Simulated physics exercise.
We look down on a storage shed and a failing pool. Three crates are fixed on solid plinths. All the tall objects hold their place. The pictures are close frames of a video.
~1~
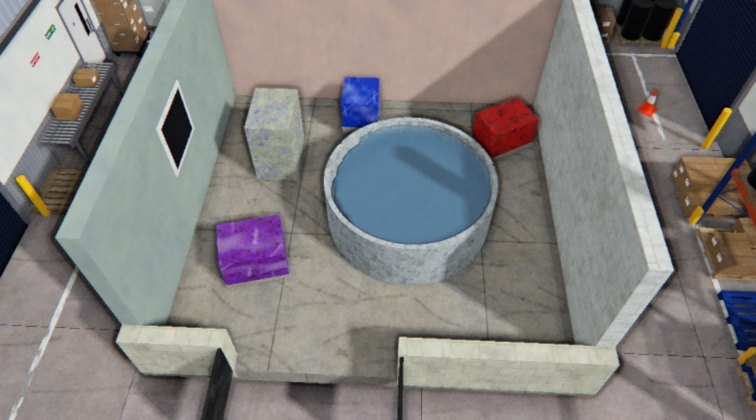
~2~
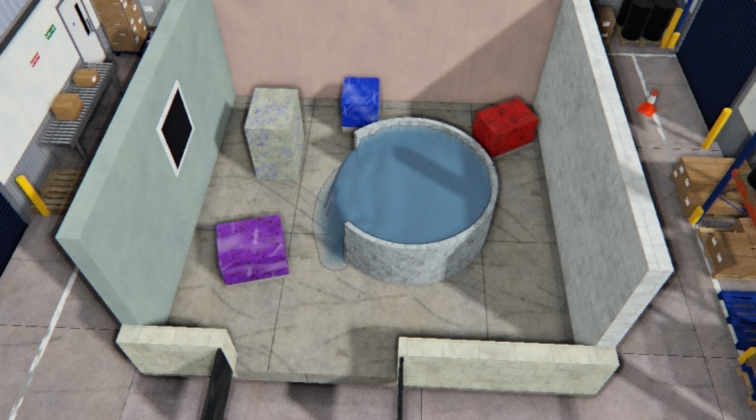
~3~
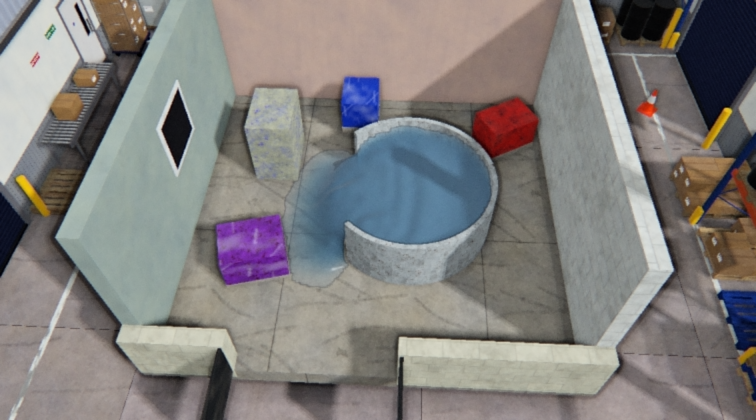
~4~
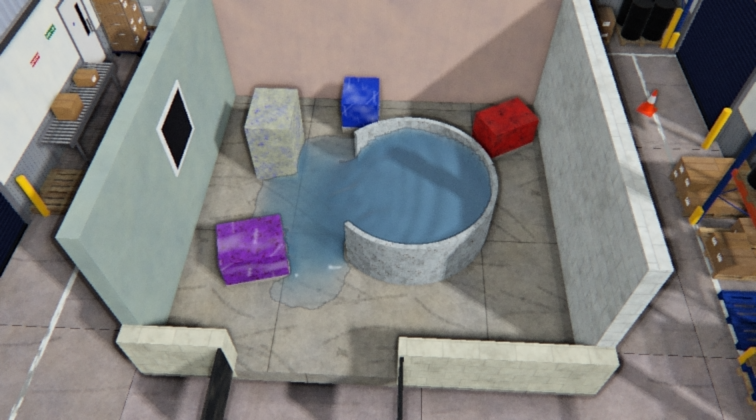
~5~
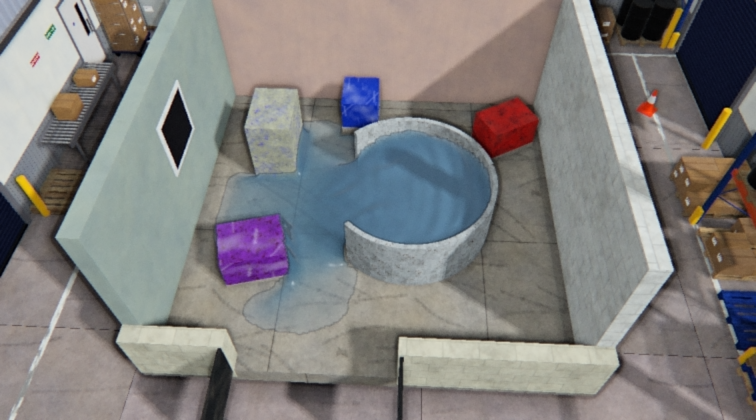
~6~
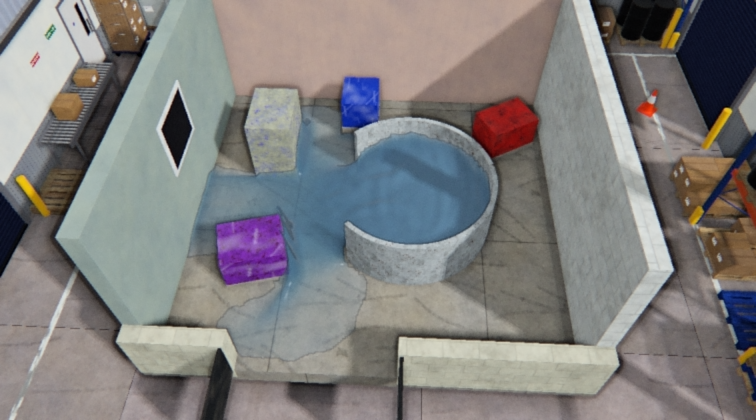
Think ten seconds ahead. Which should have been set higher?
The purple crate is soaked; the red crate is soaked; the blue crate is soaked.
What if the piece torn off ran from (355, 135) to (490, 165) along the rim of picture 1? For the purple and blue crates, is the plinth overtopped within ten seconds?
My reading: Purple crate takes water; blue crate is wetted.
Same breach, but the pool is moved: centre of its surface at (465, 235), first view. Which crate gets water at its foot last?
That is the red crate.
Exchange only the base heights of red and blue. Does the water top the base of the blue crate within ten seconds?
One by one: Blue is wetted.
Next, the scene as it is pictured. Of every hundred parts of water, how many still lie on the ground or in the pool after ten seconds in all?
I make it 72 per cent.
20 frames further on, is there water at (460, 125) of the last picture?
Answer: Under water.
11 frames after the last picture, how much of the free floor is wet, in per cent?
Close to 65 %.
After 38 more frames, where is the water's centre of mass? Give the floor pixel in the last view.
Around (354, 206).
A moment on, water covers 50 % of the floor; the purple crate water round its plinth, the red crate not reached, the blue crate water round its plinth.
Next, water covers 65 % of the floor; the purple crate water round its plinth, the red crate not reached, the blue crate water round its plinth.
Then, water covers 80 % of the floor; the purple crate water round its plinth, the red crate water round its plinth, the blue crate water round its plinth.
Later, water covers 100 % of the floor; the purple crate water round its plinth, the red crate water round its plinth, the blue crate water round its plinth.
In the end, water covers 100 % of the floor; the purple crate was topped, the red crate was topped, the blue crate was topped.
